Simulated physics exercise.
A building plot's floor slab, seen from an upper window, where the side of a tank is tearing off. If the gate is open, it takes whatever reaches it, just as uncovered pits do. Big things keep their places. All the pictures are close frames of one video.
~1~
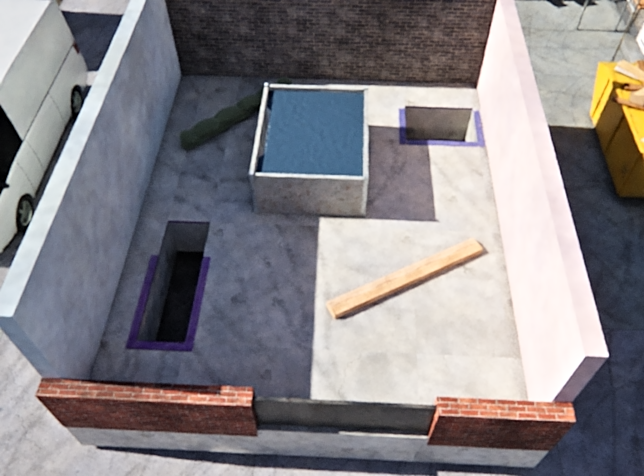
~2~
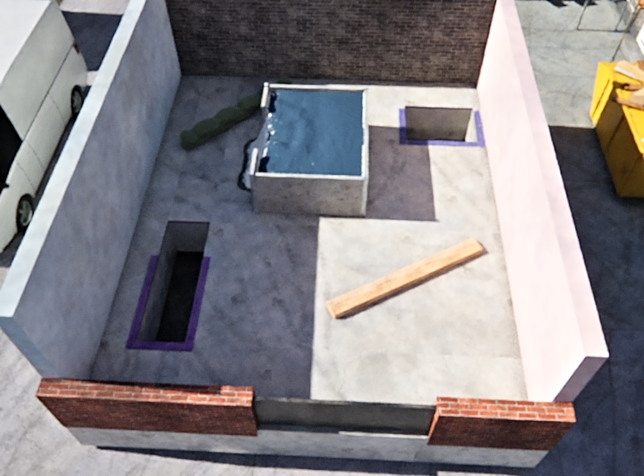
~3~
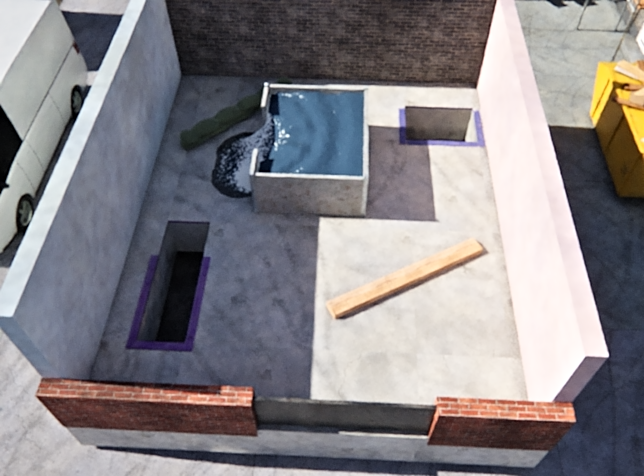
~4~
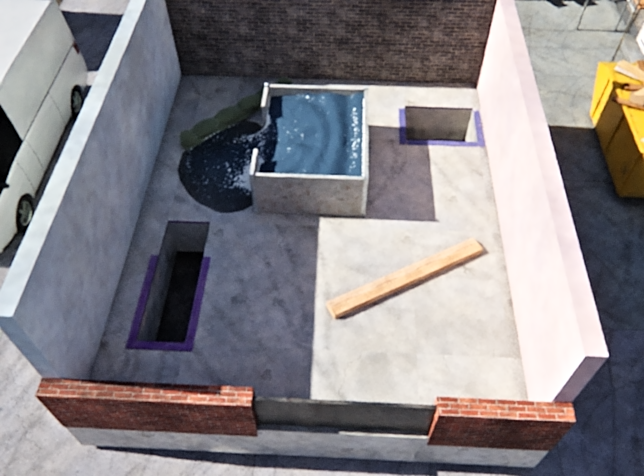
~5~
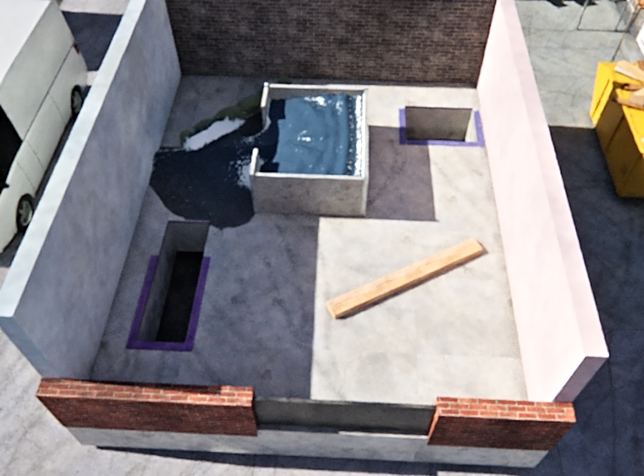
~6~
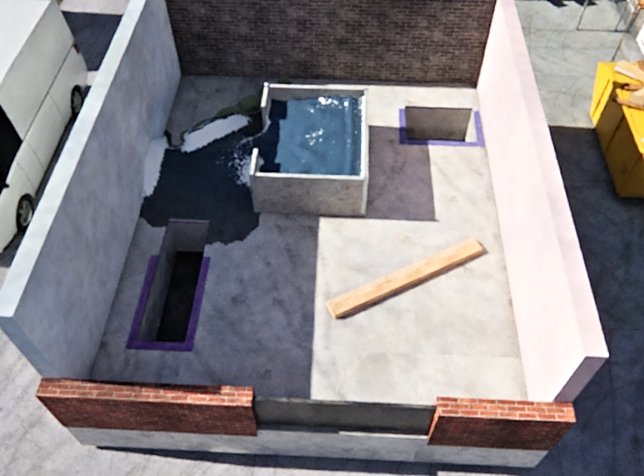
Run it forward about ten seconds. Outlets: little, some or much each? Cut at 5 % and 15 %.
The gate: Little. The purple pit: Much. The blue pit: Some.
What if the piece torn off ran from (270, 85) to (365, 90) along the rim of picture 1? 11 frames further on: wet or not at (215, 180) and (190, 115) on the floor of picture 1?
Going one by one: Sodden and then sodden.
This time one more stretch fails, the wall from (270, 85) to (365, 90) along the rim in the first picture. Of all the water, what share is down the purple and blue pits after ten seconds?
I'd say the purple pit gets around 12 percent and the blue pit around 50 percent.
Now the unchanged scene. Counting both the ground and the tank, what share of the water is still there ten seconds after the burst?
Estimate: Close to 46 %.
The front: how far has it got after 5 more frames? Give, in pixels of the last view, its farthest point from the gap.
The wet edge reaches furthest near (112, 309).
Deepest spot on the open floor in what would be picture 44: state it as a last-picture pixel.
My estimate is about (163, 138).
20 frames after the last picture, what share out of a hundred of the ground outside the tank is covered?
Around 45 percent.
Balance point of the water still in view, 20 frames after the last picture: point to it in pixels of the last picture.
Around pixel (254, 168) of the last picture.
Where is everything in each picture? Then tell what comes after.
The first picture shows still water in the tank at (313, 132).
In the second picture, the front is at (250, 188), out from the gap at (264, 153).
In the third picture, water pours out at (264, 154) and has run to (219, 184).
In the fourth picture, water pours out at (264, 154) and has run to (183, 163).
In the fifth picture, water pours out at (264, 155) and has run to (151, 177).
In the sixth picture, the front is at (142, 209), out from the gap at (264, 154).
A moment on, water covers 20 % of the floor; the gate 0 %, the purple pit 1 %, the blue pit 0 %.
Next, water covers 30 % of the floor; the gate 0 %, the purple pit 9 %, the blue pit 0 %.
Then, water covers 45 % of the floor; the gate 0 %, the purple pit 20 %, the blue pit 0 %.
Later, water covers 60 % of the floor; the gate 0 %, the purple pit 33 %, the blue pit 4 %.
In the end, water covers 65 % of the floor; the gate 0 %, the purple pit 45 %, the blue pit 9 %.
